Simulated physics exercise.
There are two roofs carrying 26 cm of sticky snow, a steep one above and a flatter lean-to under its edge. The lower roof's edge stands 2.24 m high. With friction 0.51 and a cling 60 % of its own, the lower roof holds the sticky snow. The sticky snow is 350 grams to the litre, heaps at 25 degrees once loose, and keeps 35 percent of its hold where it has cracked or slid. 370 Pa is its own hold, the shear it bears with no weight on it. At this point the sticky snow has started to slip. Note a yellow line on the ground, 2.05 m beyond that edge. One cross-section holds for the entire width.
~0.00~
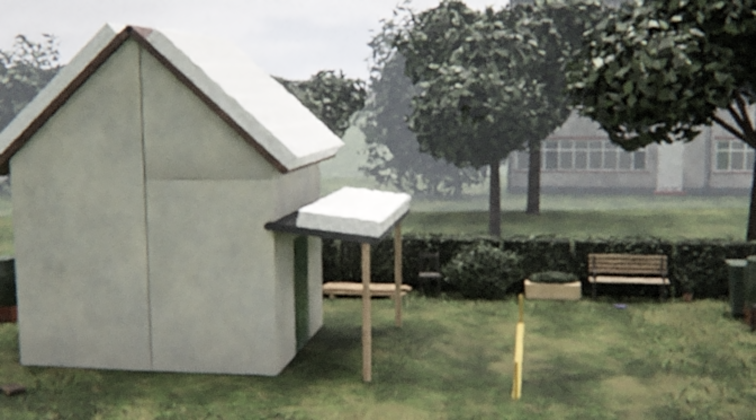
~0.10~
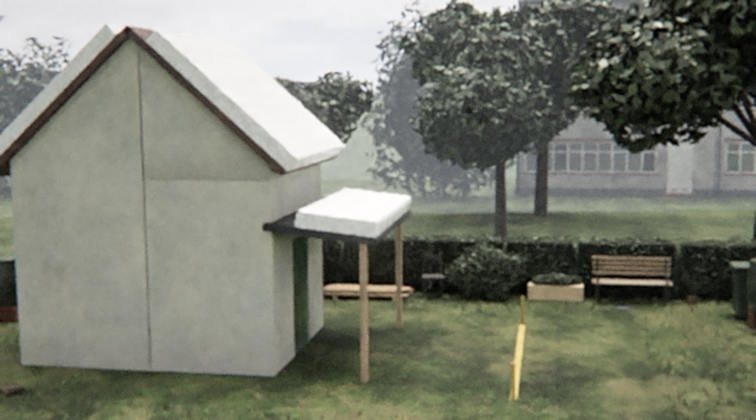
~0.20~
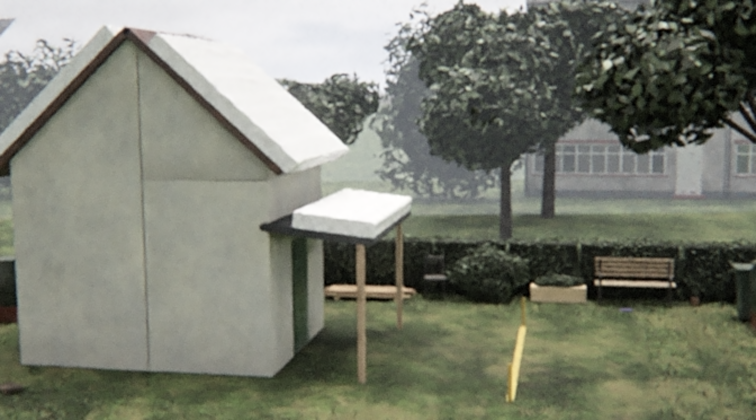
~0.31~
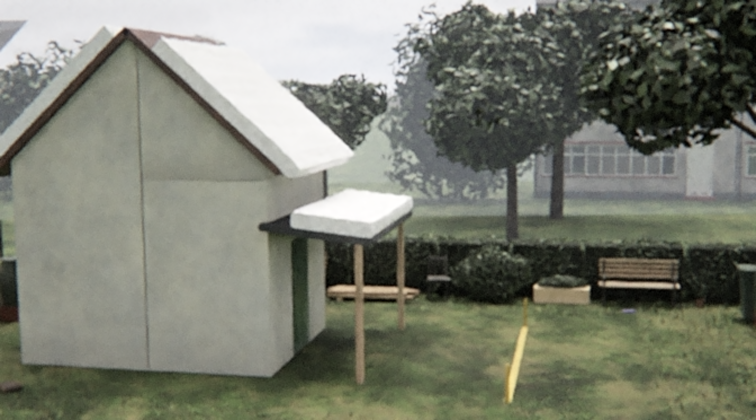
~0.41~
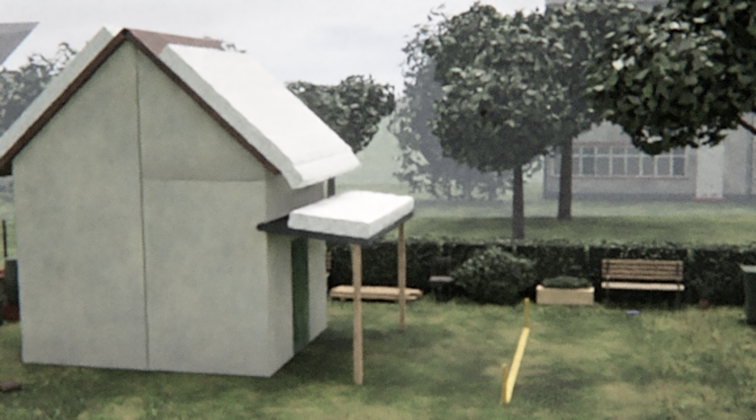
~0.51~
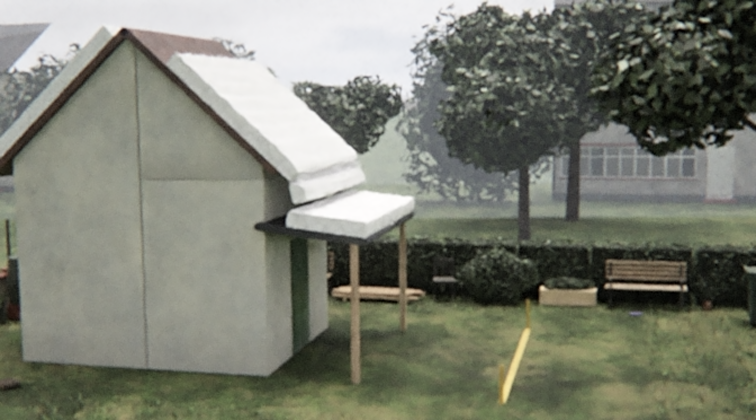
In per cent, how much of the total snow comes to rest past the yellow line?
Roughly 19 per cent.
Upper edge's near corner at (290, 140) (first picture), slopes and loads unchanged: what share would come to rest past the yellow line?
Share past the line: About 35 %.
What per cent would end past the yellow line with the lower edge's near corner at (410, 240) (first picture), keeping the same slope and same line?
I'd put it at around 10 percent.
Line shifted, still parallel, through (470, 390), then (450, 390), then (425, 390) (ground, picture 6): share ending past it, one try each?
First try 30 per cent, second 40 per cent, third 45 per cent.
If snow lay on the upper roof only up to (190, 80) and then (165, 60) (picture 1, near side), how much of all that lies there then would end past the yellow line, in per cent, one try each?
4 %, then 12 %.
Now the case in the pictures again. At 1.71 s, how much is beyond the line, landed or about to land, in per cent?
I'd put it at close to 0 in a hundred.
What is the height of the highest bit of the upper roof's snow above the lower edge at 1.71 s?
0.4 m or thereabouts.
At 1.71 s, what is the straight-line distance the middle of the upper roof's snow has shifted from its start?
Some 3.6 m.
After 1.06 s, none is below the lower edge and 0 % is past the line.
After 1.71 s, 37 % is below the lower edge and 0 % is past the line.
After 2.35 s, 57 % is below the lower edge and 19 % is past the line.
After 3.00 s, 58 % is below the lower edge and 19 % is past the line.
After 3.10 s, at the end, 58 % is below the lower edge and 19 % is past the line.
